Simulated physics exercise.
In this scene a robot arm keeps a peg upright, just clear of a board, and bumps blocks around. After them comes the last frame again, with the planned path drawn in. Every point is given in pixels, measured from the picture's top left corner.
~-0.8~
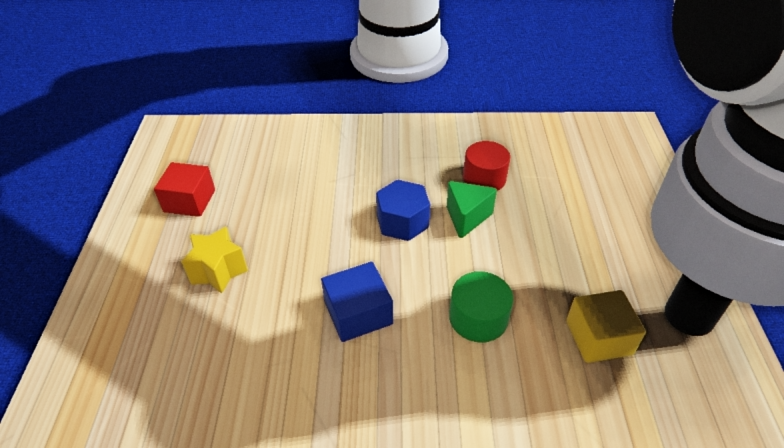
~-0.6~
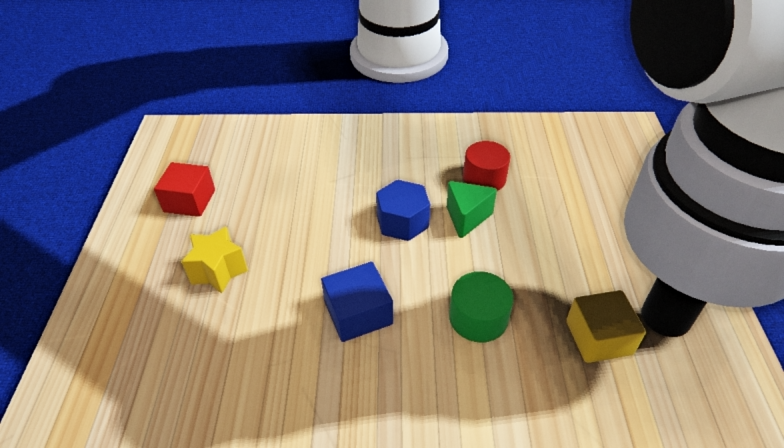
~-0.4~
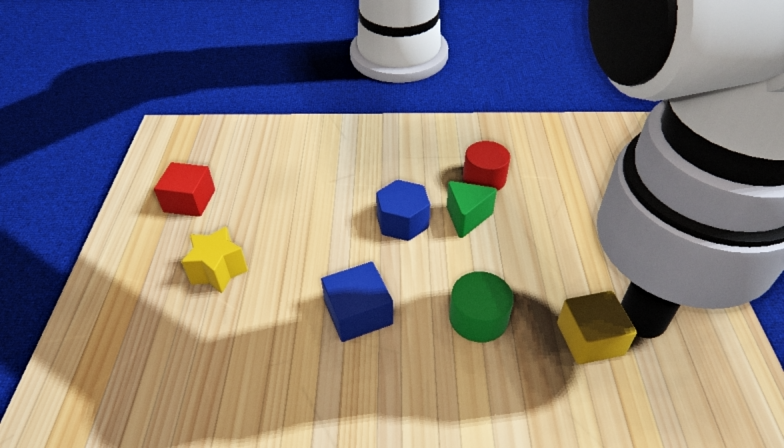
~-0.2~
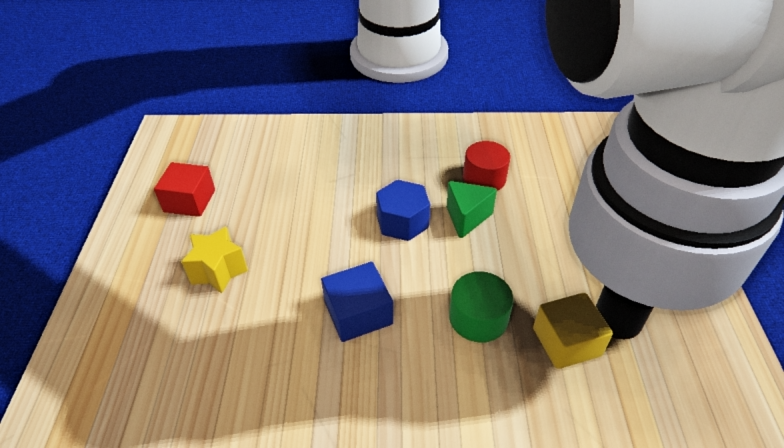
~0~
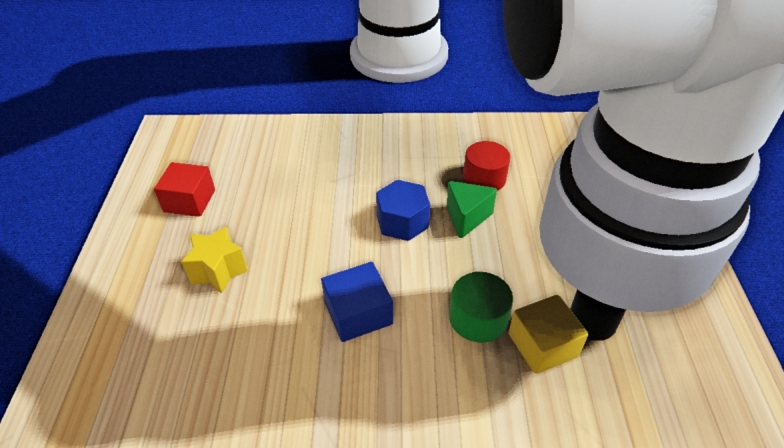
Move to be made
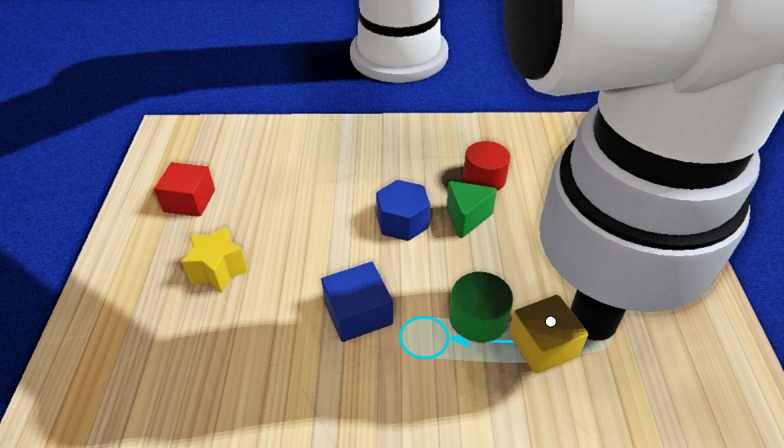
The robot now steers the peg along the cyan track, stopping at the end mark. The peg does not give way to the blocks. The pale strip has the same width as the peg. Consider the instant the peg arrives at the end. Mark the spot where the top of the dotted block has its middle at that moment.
Pixel (453, 364).
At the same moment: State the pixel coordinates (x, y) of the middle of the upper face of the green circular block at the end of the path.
Expect it around (421, 270).
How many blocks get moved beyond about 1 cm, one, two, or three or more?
Blocks that move over 1 cm: Two.
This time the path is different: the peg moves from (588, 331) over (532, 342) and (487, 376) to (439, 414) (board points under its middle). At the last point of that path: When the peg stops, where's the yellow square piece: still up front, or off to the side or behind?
My guess is it keeps its place ahead of the peg.
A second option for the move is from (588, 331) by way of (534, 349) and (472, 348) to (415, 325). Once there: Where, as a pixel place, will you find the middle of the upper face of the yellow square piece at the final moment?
Just about (426, 358).
Path on the board, from (588, 331) via (508, 342), ending at (424, 337); the dot is on the yellow square piece.
What follows on the original path. One third of the way, peg at (538, 330); green circular block at (474, 293); yellow square piece at (500, 341).
Two thirds of the way, peg at (482, 330); green circular block at (446, 283); yellow square piece at (461, 358), turned 45° anticlockwise.
At the end, peg at (425, 327); blue square piece in place; green circular block at (421, 270); yellow square piece at (453, 364), turned 60° anticlockwise.
